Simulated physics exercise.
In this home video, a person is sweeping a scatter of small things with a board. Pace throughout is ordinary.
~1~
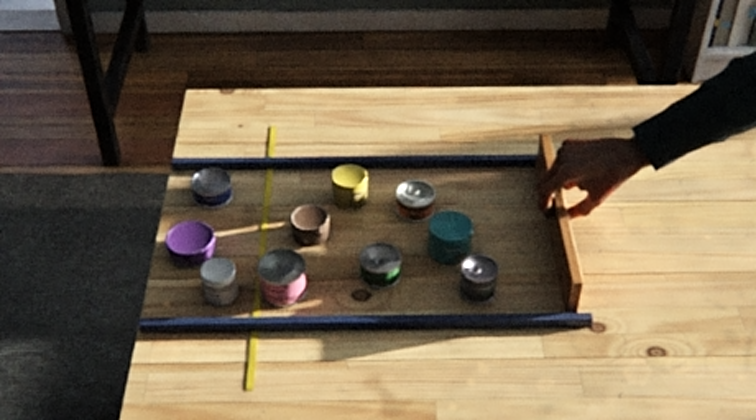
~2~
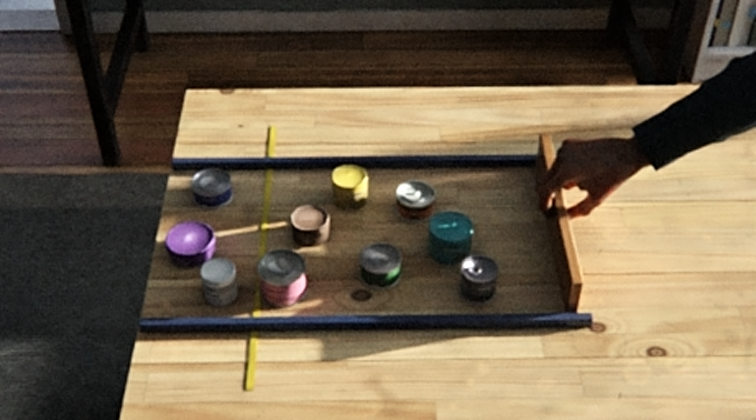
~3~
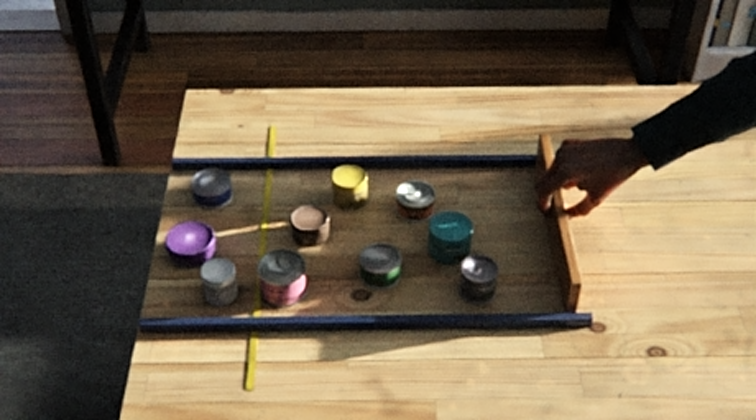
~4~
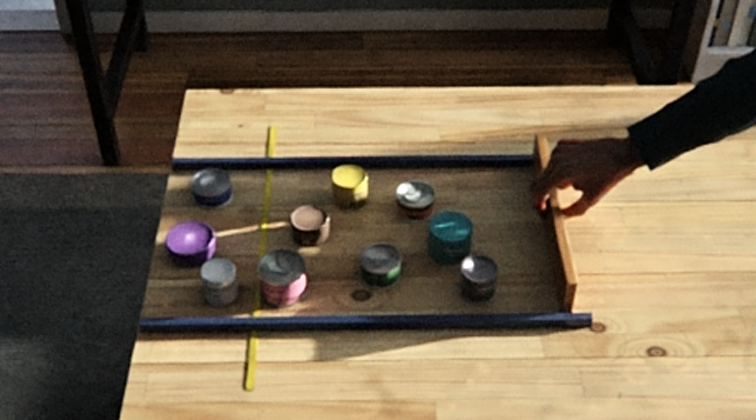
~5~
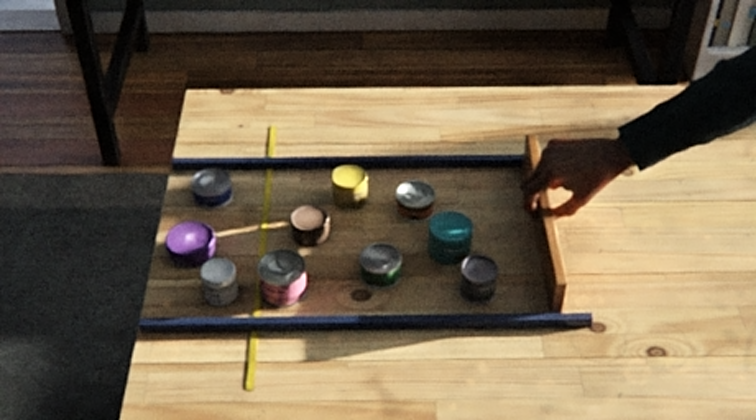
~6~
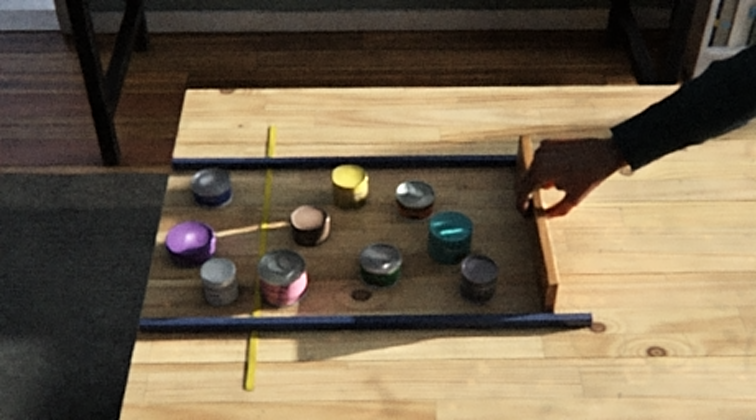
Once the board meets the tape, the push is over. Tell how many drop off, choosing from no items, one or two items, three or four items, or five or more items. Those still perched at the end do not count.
No items drop off.
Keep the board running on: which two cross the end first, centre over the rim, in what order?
That would be the white tub first and then the purple tin.
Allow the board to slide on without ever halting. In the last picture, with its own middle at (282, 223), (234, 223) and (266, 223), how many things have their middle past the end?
0; 1; 0.
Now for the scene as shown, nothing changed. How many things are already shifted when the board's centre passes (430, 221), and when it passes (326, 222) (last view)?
First position 3; second position 7.
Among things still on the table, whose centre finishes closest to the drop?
The white tub.
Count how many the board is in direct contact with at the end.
Count: 5.
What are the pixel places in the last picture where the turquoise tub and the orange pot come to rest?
In order, first (241, 233), then (246, 205).
Soon after, none off yet; purple tin at rest near (191, 245); blue tin at rest near (212, 189); white tub at rest near (220, 283).
At rest, the number that fall off is zero.
